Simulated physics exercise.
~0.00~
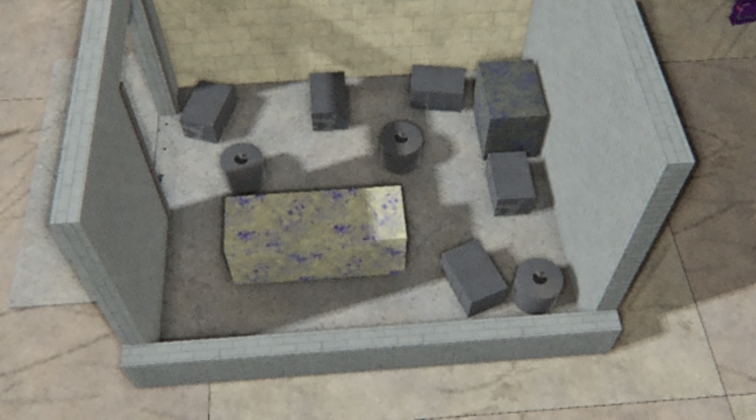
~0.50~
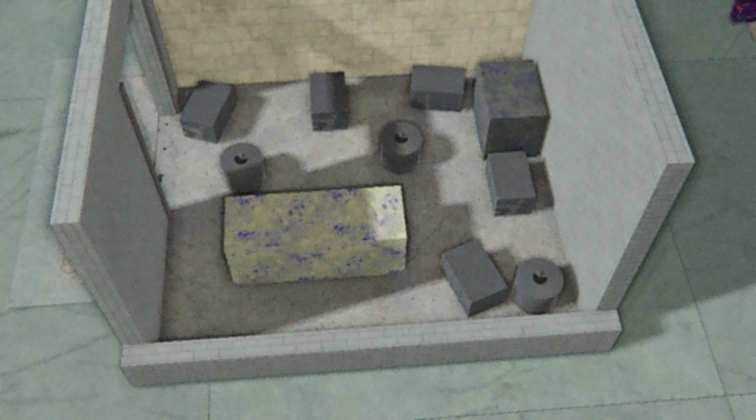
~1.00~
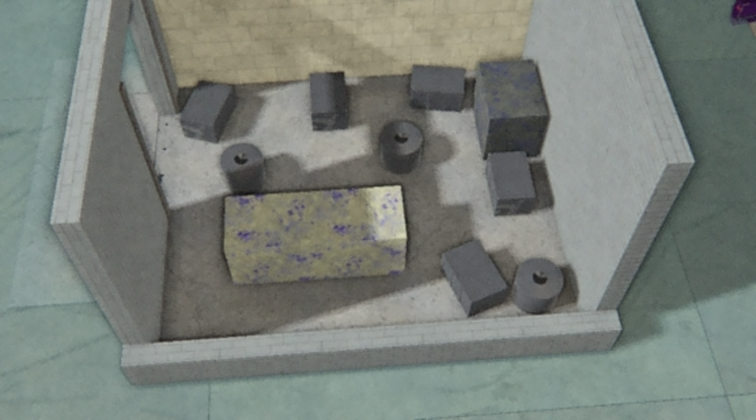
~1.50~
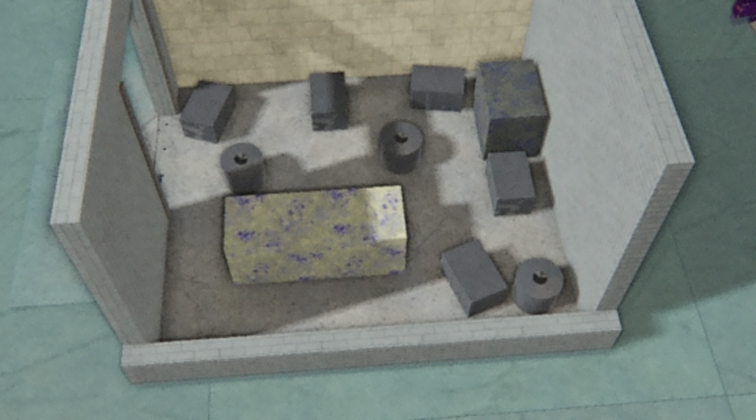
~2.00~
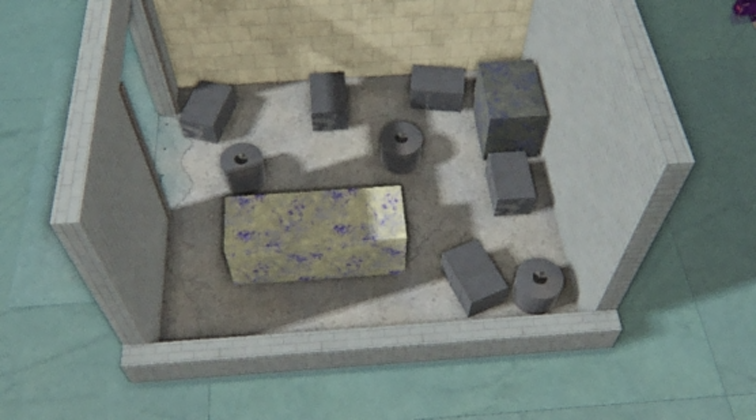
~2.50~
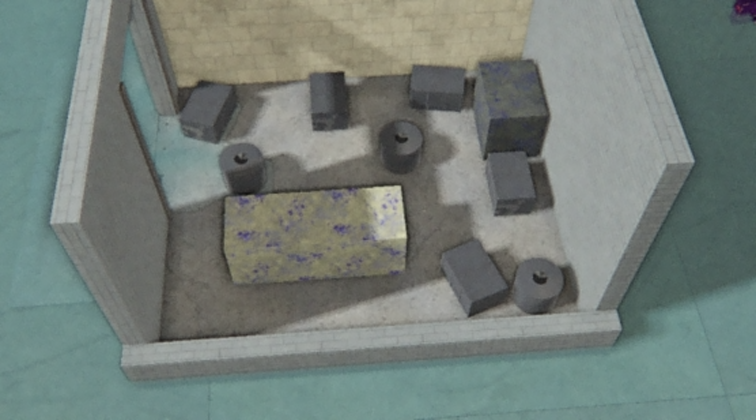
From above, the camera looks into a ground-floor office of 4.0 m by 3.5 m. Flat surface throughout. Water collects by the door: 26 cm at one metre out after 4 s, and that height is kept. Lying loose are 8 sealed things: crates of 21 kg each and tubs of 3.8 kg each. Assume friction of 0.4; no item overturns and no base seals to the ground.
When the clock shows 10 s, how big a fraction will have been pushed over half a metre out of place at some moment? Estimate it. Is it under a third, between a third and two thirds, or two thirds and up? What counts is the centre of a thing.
It's shaping up to be most of them, two thirds and up.
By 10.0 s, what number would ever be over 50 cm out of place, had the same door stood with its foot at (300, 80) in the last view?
Then it comes to 4 of them.
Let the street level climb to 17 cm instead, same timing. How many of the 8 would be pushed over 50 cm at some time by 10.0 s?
With that change, 5 of them.
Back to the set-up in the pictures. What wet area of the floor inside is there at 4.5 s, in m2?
Some 6.0 m2 of it.
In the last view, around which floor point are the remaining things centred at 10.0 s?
Mean floor pixel: About (461, 223).
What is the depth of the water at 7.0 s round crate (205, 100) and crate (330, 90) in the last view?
First roughly 15 cm, second roughly 15 cm.
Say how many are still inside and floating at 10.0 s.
Count: 7.
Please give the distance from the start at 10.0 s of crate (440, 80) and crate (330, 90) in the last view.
Respectively 60 and 150 cm.
After 3.5 s 1 of 8 are over 50 cm from their spots; 0 afloat.
After 4.5 s 2 of 8 are over 50 cm from their spots; 2 afloat.
After 7.0 s 5 of 8 are over 50 cm from their spots; 7 afloat.
After 10.0 s 8 of 8 are over 50 cm from their spots, and 8 have been at some point; 7 afloat.
